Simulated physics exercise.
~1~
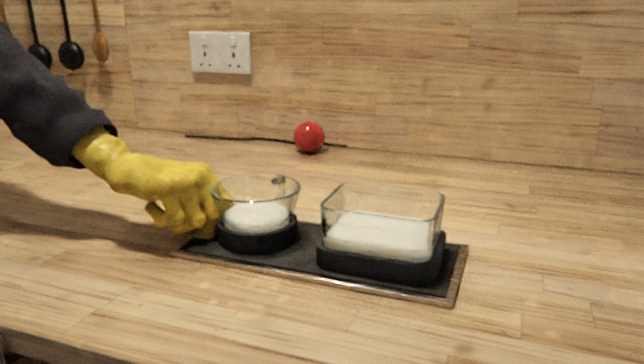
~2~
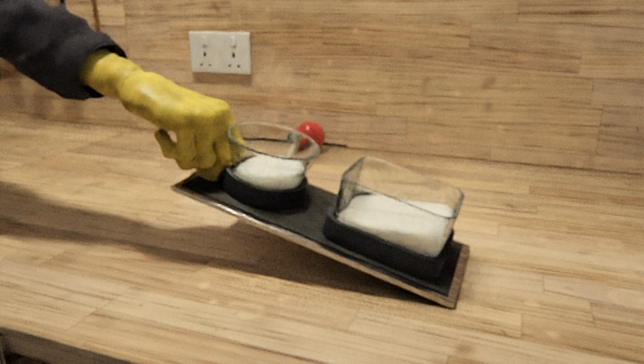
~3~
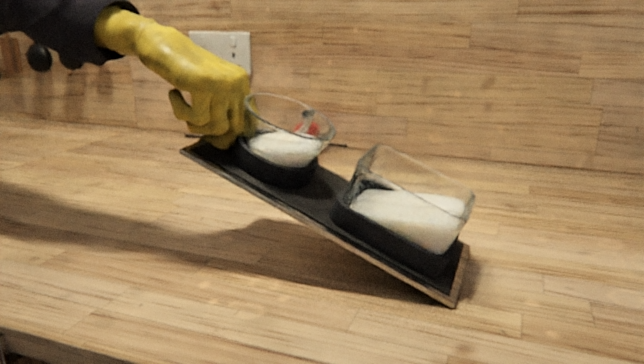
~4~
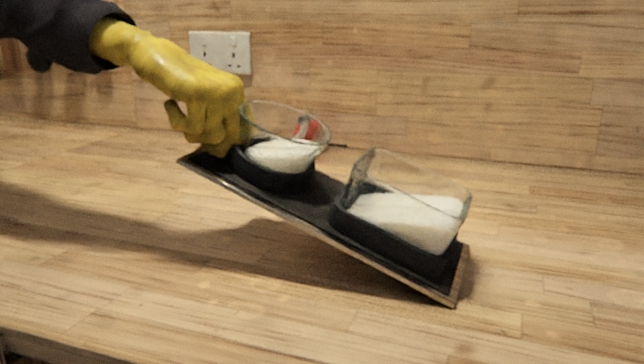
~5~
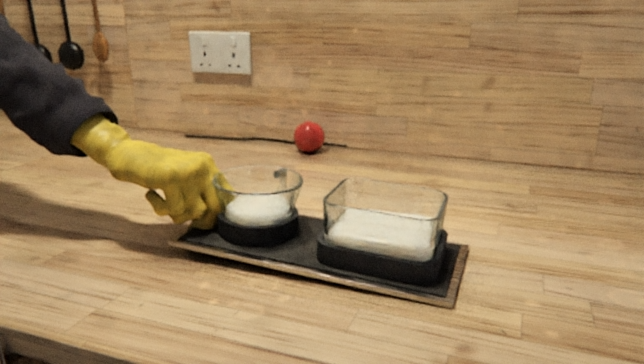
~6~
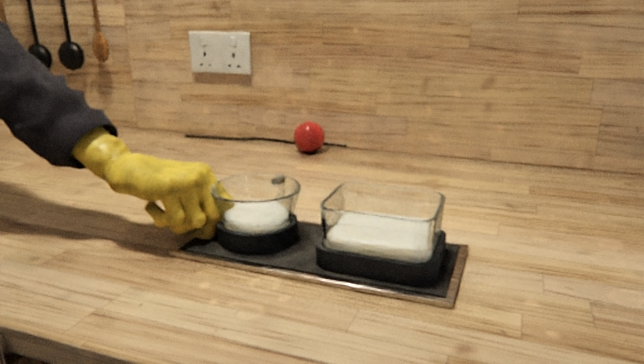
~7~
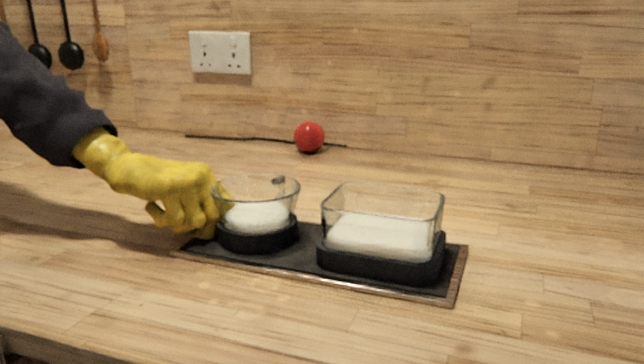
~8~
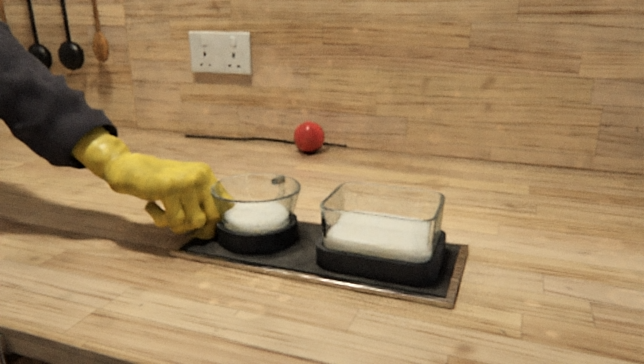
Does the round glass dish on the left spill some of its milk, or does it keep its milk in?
The round glass dish keeps its milk in as the tray is tilted and set back down flat.
